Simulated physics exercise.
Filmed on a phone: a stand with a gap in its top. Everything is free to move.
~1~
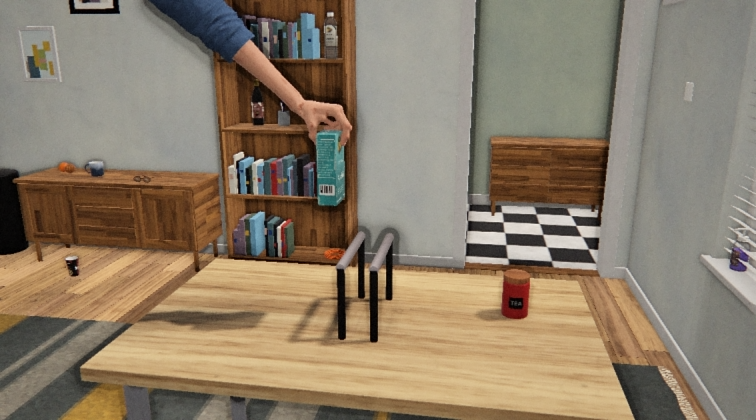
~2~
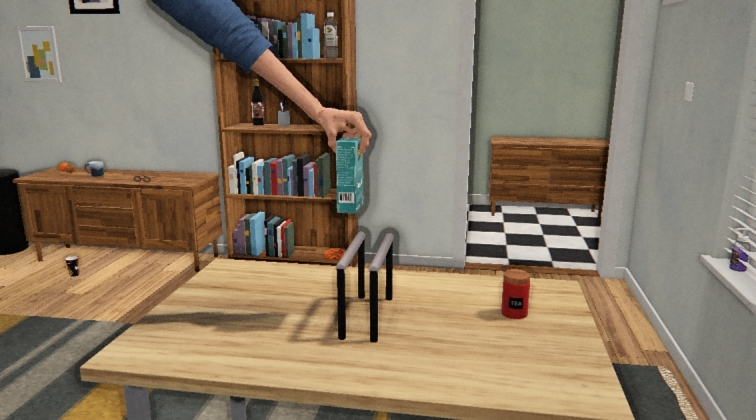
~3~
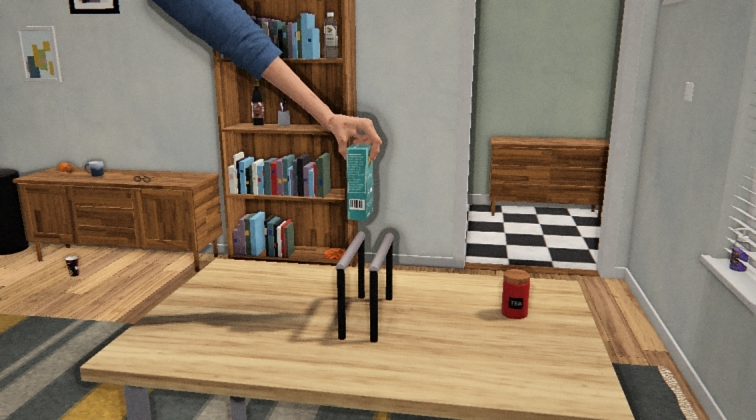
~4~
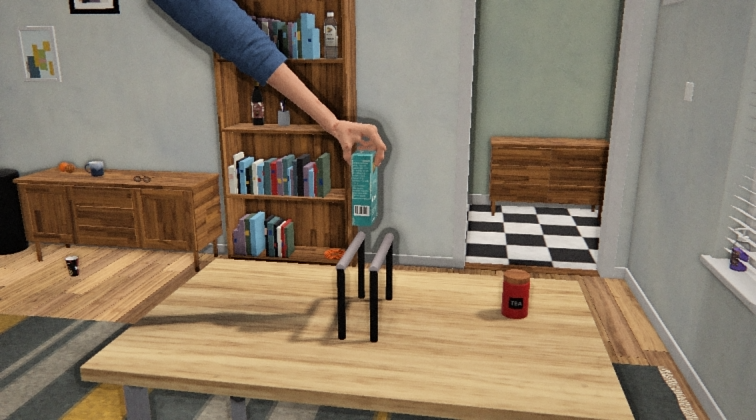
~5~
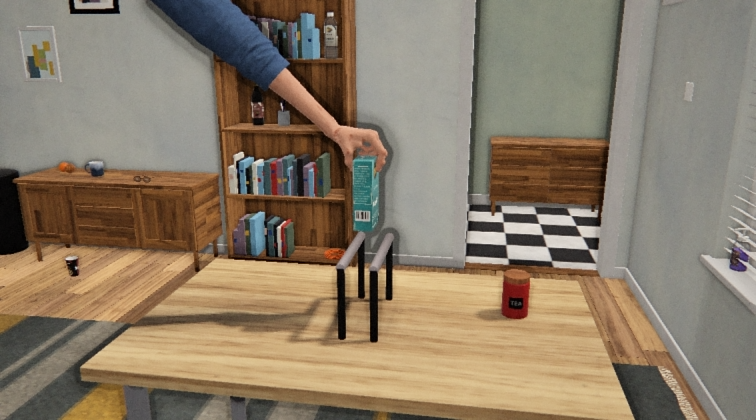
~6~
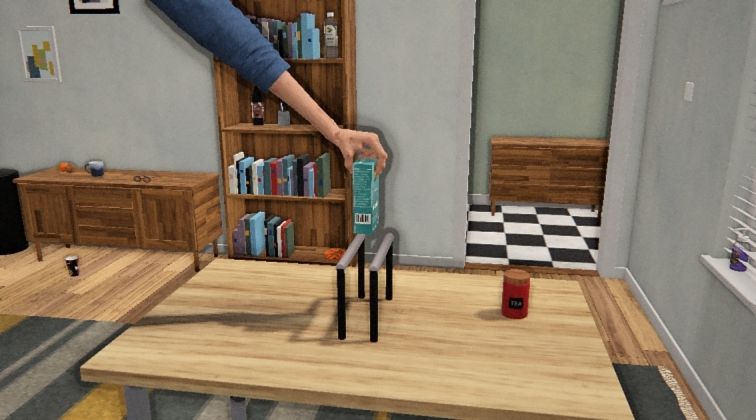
Hand holding a turquoise packet upright, moving it right and slowly lowering it above a gapped stand beside a red jar.
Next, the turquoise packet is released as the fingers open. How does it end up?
Watch - it goes right down to the table.
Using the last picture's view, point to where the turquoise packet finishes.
It winds up at roughly (367, 286).
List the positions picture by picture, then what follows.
The first picture shows being brought over the gap; turquoise packet (331, 167); red jar (516, 294).
The second picture shows being brought over the gap; turquoise packet (350, 174); red jar (516, 294).
The third picture shows being brought over the gap; turquoise packet (360, 181); red jar (516, 294).
The fourth picture shows being brought over the gap; turquoise packet (365, 187); red jar (516, 294).
The fifth picture shows being brought over the gap; turquoise packet (366, 192); red jar (516, 294).
The sixth picture shows poised above the slot; turquoise packet (366, 195); red jar (516, 294).
Then, 0.20 s after the last picture, turquoise packet slid a little near (366, 214).
Then, 0.30 s after the last picture, turquoise packet slid well along near (367, 267).
Then, 0.40 s after the last picture, turquoise packet slid well along near (367, 286).
At rest, moved from the start, turquoise packet; red jar in place. Seen from the same camera at the end, turquoise packet near (367, 286). The packet reaches the table.
